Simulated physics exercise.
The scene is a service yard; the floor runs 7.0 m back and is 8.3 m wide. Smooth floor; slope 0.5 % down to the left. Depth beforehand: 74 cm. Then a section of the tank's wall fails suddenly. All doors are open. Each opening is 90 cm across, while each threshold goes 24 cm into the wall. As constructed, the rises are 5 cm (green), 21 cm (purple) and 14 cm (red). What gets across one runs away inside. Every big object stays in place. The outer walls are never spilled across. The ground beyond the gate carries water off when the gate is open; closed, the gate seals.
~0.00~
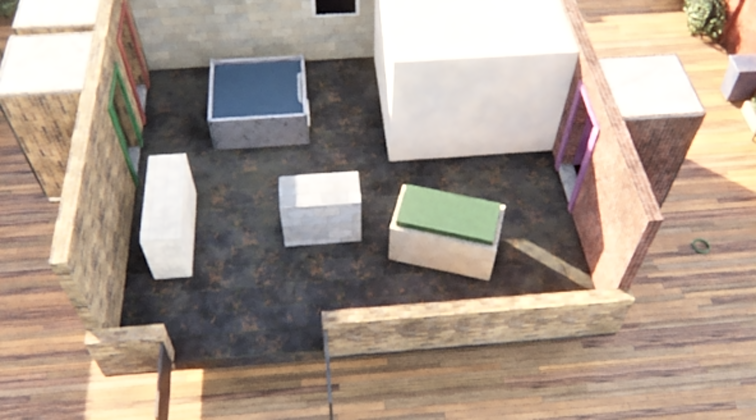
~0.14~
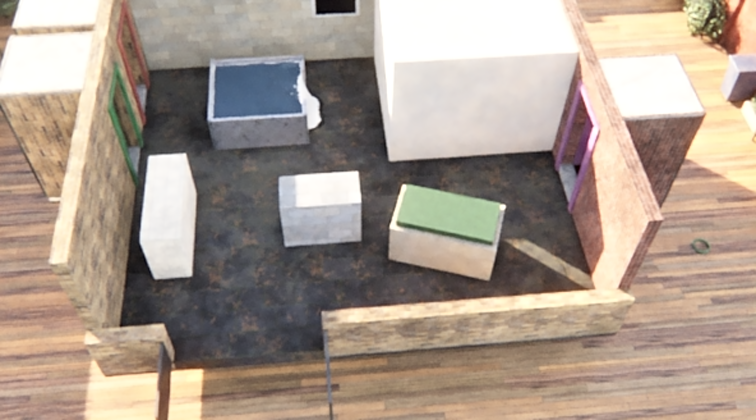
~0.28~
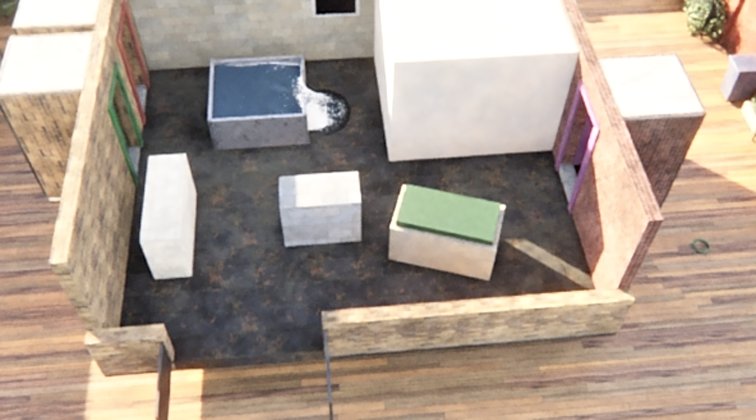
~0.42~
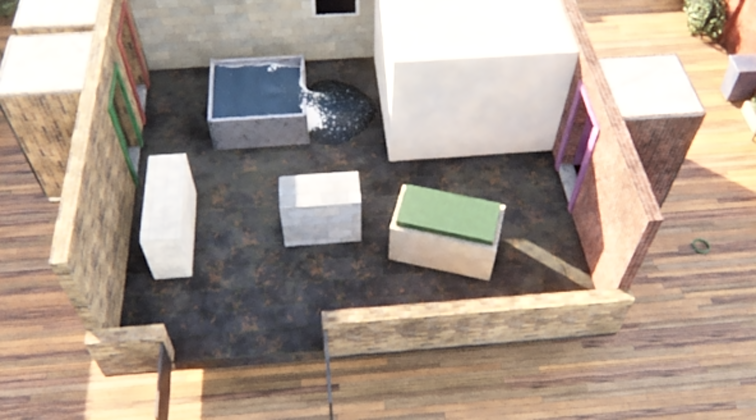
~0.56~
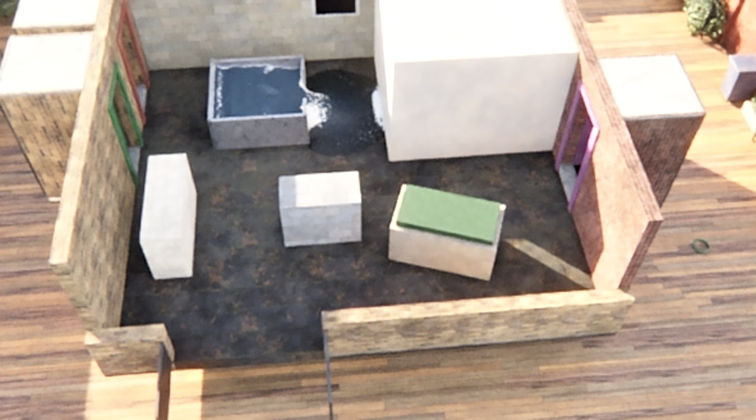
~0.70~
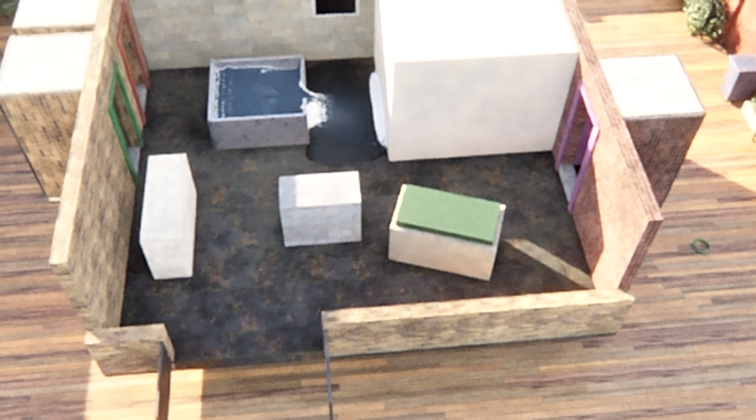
Water pouring through the right side of a raised tank, spreading across the dark yard floor and reaching the large white block.
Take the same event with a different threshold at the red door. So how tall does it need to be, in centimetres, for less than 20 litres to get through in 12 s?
It would need to be around 12 cm tall.
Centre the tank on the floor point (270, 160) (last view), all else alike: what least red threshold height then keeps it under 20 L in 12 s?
About 9.5 cm.
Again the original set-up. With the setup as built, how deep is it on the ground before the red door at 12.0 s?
7.5 cm.
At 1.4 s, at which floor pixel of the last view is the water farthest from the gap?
The tip of the flood lies near (410, 212).
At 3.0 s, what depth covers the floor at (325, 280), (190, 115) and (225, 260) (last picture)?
Roughly 0, 0 and 0 cm, in turn.
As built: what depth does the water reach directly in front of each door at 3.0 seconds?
Green door: 0 cm; purple door: 0 cm; red door: 2 cm.
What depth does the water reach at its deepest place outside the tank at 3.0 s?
Max depth: Around 27 cm.
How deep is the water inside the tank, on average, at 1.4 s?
Roughly 49 cm.
After 1.4 s water covers 10 % of the floor, deepest (48 cm) near (370, 61); it has not reached the red door.
After 3.0 s water covers 35 % of the floor, deepest (27 cm) near (309, 111); it has not reached the red door.
After 12.0 s water covers 100 % of the floor, deepest (10 cm) near (118, 344); 7 cm at the red door, 8 litres in over its 14 cm threshold.
At the red door as built, the water arrived by 3.1 s and peaked near 14 cm at 6.0 s.
Run again over the same 12 s with other heights there, 32 litres in over 10.5 cm, 8 litres over 14 cm. The limit of 20 litres is kept from about 12 cm up.
